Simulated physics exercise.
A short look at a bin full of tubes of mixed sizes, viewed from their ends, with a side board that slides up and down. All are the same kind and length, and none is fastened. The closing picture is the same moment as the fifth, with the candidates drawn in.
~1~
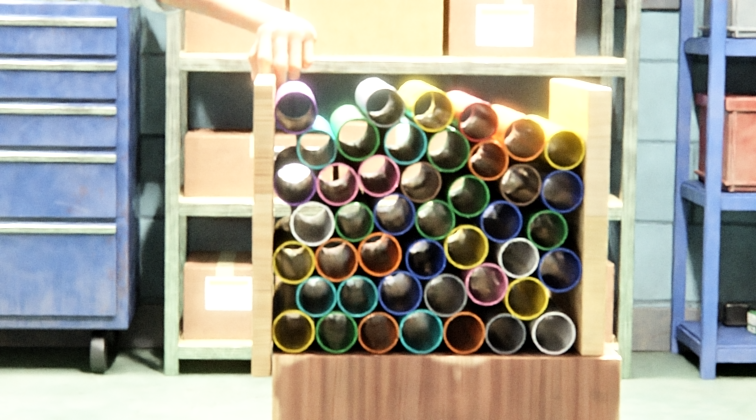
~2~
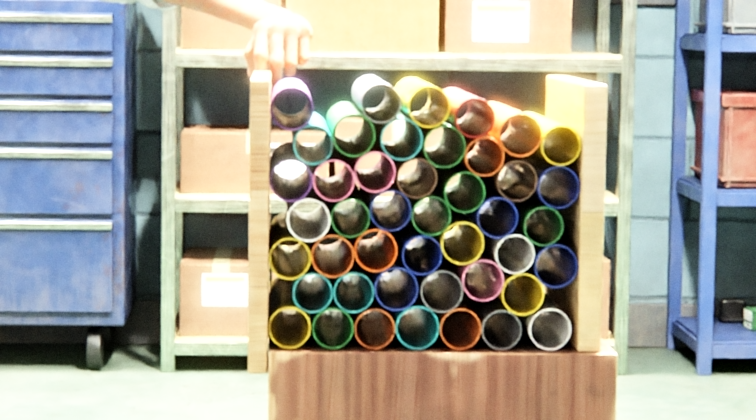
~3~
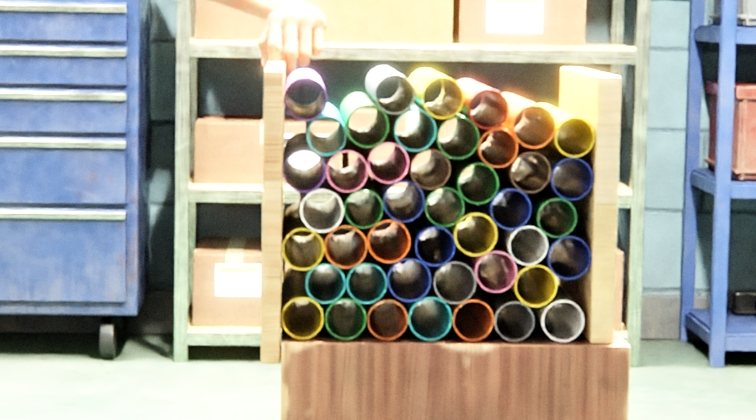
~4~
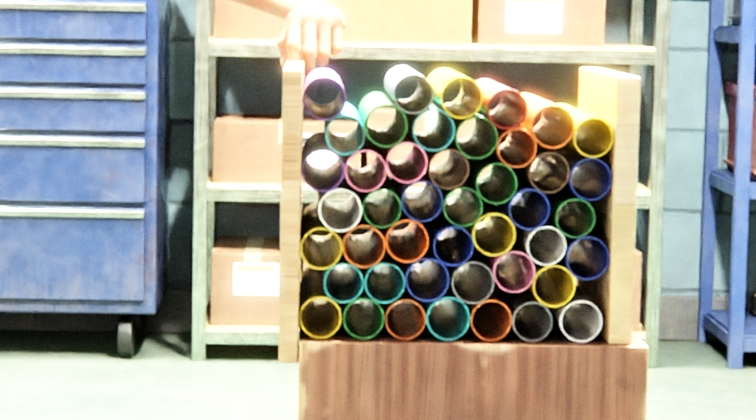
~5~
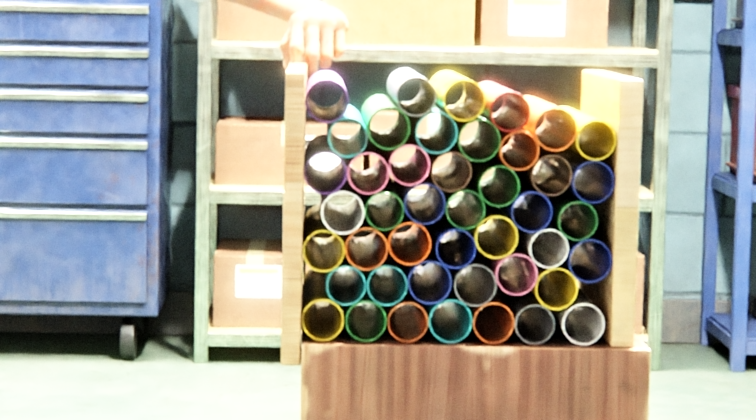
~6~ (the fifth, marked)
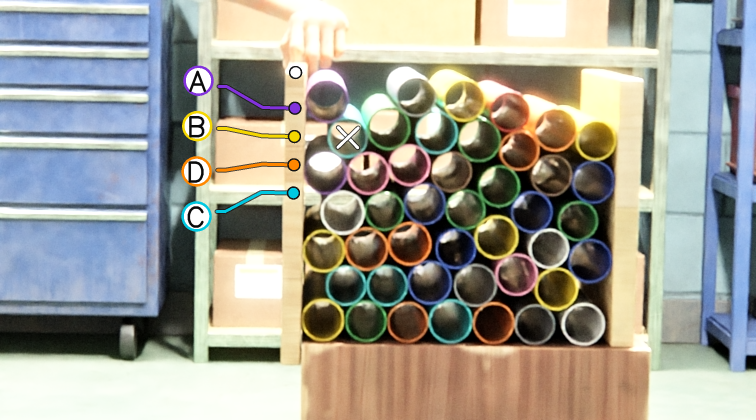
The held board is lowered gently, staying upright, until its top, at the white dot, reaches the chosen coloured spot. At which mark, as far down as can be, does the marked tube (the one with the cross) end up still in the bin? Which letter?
Stop at C.
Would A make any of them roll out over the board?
No.
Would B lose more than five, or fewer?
Fewer than five.
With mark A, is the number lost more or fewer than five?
It loses fewer than five.
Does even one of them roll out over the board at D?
Yes.
On the copy, A at (295, 109); B at (294, 137); C at (293, 193); D at (294, 165); the cross at (348, 138); the white dot at (295, 72).
On C. First, top of the board (305, 129).
Then, top of the board (304, 192).
Finally, top of the board (304, 193), one out over the board, the crossed one still inside.
By contrast, A keeps the crossed one inside; B keeps the crossed one inside; D keeps the crossed one inside.
